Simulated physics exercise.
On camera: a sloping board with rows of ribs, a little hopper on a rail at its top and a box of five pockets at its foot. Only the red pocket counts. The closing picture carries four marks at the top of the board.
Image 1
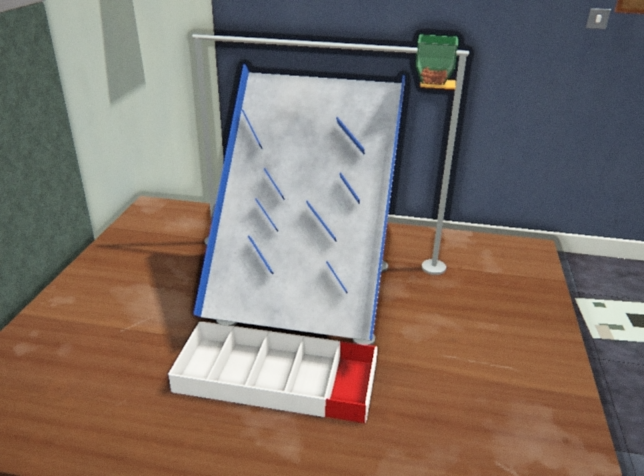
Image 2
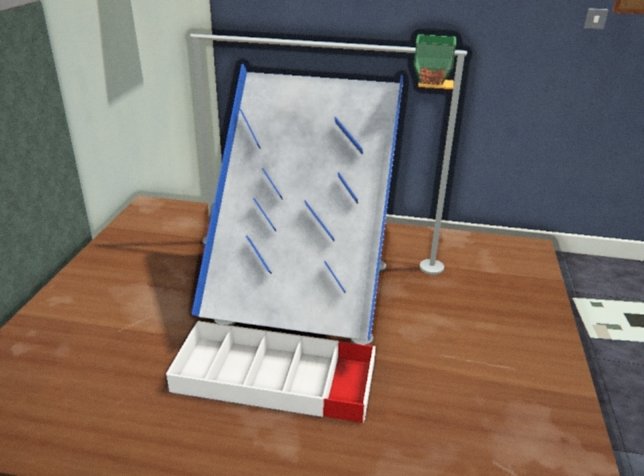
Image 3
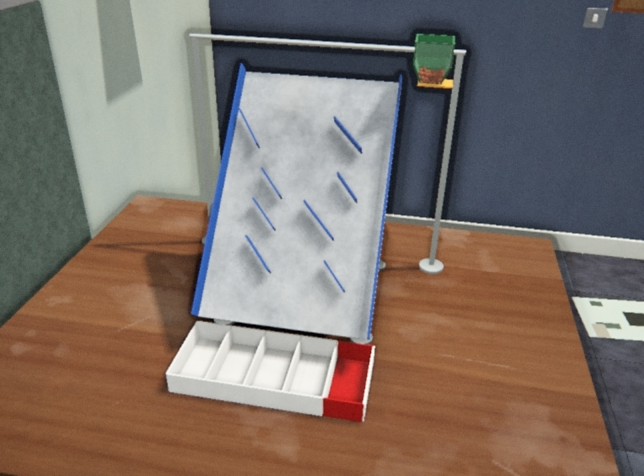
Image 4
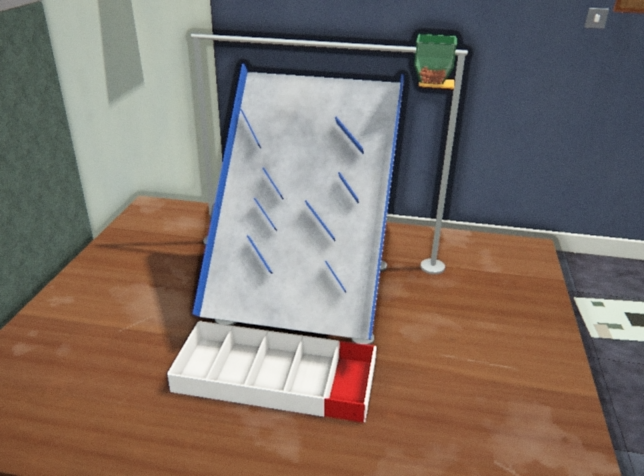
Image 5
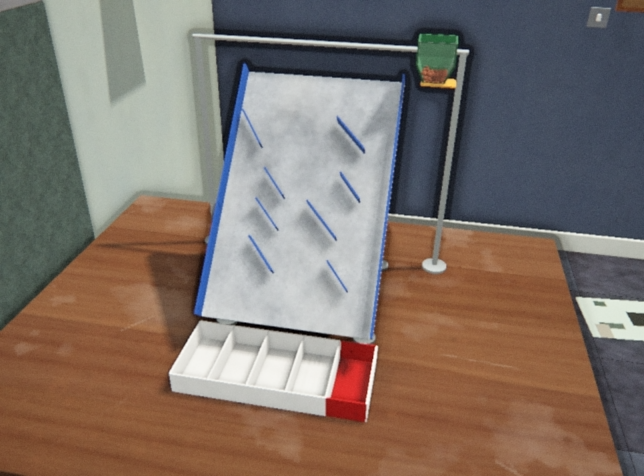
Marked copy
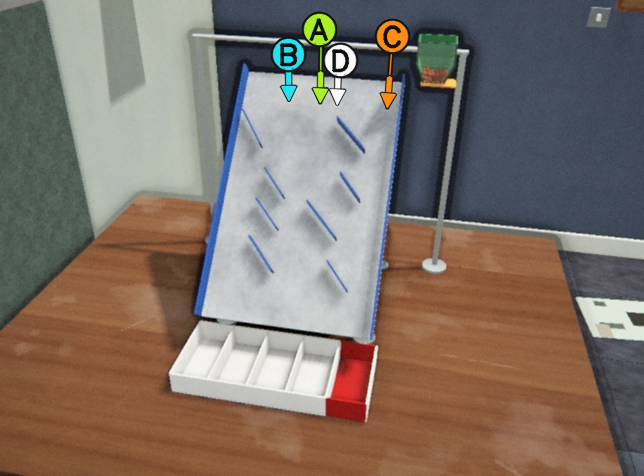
The green hopper stays almost still above a sloping ribbed board and a five-pocket box.
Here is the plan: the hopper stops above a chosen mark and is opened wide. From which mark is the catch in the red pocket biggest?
C beats the others.
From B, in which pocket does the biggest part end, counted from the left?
It is the fourth one.
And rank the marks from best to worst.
The order is C, D, A, B.
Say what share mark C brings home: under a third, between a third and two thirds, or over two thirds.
Over two thirds.
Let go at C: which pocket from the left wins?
The fifth from the left.
On the marked copy, mark A meets the board at (320, 97); mark B meets the board at (288, 95); mark C meets the board at (387, 102); mark D meets the board at (337, 99).
With A, about a third in the red pocket, about half in other pockets, a small part outside the box.
With B, a stray few in the red pocket, most in other pockets, about a quarter outside the box.
With C, most in the red pocket, a small part outside the box.
With D, about two thirds in the red pocket, about a quarter in other pockets, a small part outside the box.
